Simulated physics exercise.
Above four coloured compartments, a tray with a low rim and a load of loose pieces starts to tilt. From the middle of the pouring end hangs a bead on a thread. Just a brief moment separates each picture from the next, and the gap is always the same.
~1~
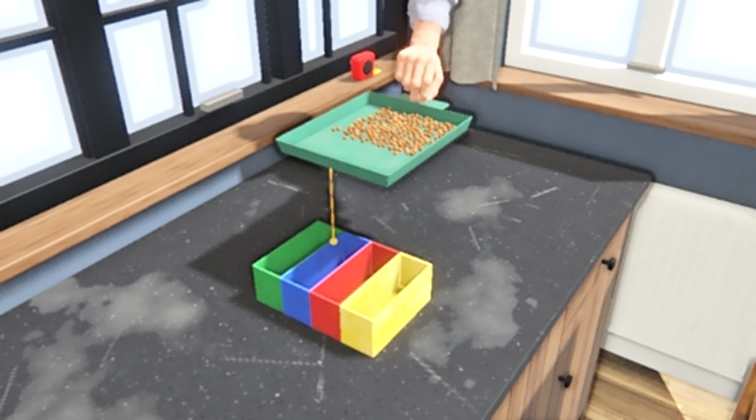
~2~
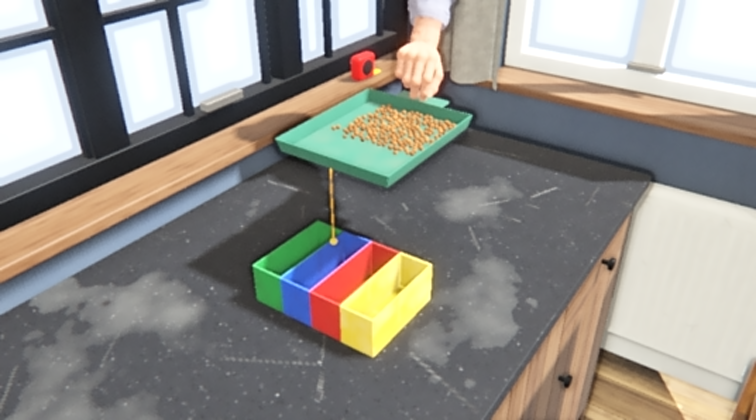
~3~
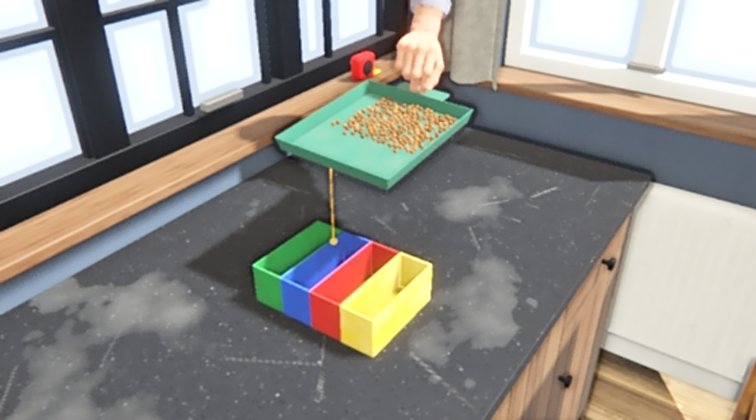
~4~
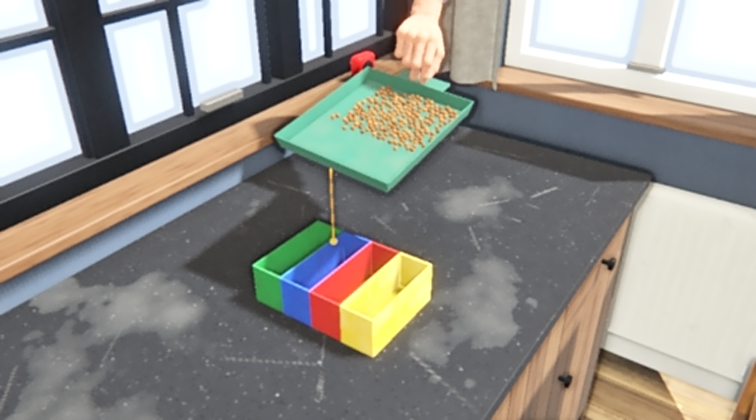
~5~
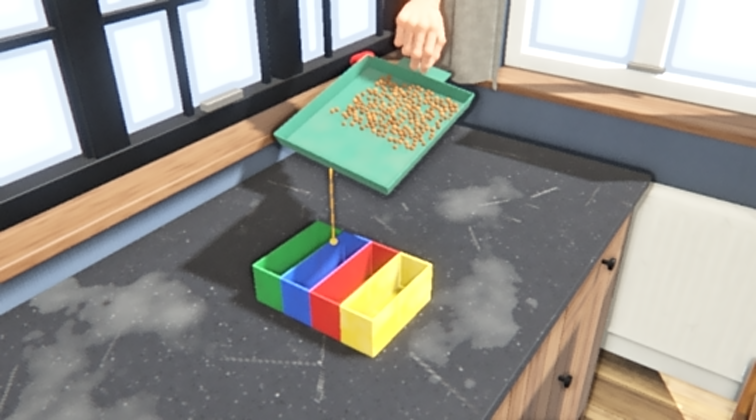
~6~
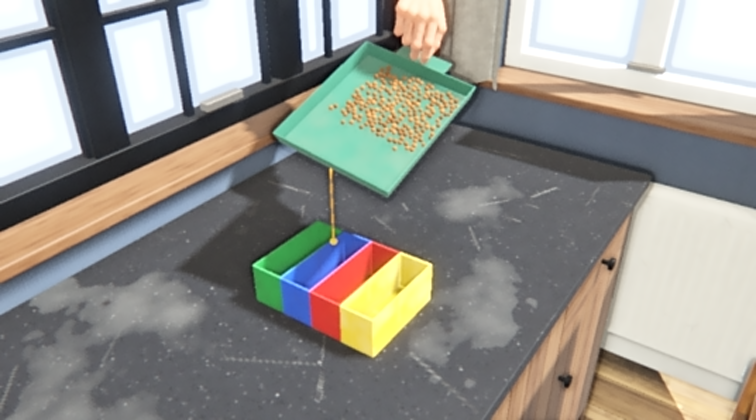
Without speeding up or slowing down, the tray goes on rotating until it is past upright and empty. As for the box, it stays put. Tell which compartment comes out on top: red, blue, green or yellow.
It is yellow that comes out on top.
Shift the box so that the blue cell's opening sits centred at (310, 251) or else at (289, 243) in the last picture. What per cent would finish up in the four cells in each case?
Some 70 percent, followed by some 0 percent.
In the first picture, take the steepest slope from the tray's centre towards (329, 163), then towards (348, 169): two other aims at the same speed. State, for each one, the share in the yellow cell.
In turn some 0 and 30 per cent.
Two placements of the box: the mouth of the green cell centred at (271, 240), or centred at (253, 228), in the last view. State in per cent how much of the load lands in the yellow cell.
Close to 40 in a hundred, then close to 0 in a hundred.
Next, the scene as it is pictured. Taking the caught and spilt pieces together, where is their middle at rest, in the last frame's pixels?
Close to (380, 317), more or less.
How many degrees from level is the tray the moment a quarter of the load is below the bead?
75°, roughly.
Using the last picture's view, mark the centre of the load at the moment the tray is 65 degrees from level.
Look close to (380, 196) in the last picture.
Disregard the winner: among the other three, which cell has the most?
Rank 2: That red cell.
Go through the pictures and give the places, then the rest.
In the first frame, corners of the pouring end (281, 139) and (387, 173), level; middle of the load (400, 132), cereal balls; bead on its thread (334, 241); green cell (269, 286); blue cell (296, 299); red cell (326, 313); yellow cell (357, 328).
In the second frame, corners of the pouring end (281, 138) and (387, 174), level; middle of the load (400, 131).
In the third frame, corners of the pouring end (281, 137) and (387, 176), tipped barely, lowest at the right corner; middle of the load (400, 126).
In the fourth frame, corners of the pouring end (280, 135) and (387, 180), tipped a little, lowest at the right corner; middle of the load (400, 120).
In the fifth frame, corners of the pouring end (279, 133) and (387, 184), tipped clearly, lowest at the right corner; middle of the load (400, 114).
In the sixth frame, corners of the pouring end (278, 132) and (387, 187), tipped clearly, lowest at the right corner; middle of the load (400, 111), almost all on the move; green cell (269, 286); blue cell (296, 299); red cell (326, 313); yellow cell (357, 328).
Just after the last frame, tray tipped steeply; roughly two thirds on the tray; just a few in the yellow cell; just a few in the red cell; roughly a third falling or outside the box.
A moment on, tray tipped past a quarter turn; about a tenth on the tray; roughly half in the yellow cell; roughly a quarter in the red cell; about a tenth falling or outside the box.
Further on, tray tipped past a quarter turn; roughly two thirds in the yellow cell; roughly a third in the red cell; just a few falling or outside the box.
When it is over, tray tipped past a quarter turn; roughly two thirds in the yellow cell; roughly a third in the red cell; not one in the blue cell; not one in the green cell; just a few outside the box.
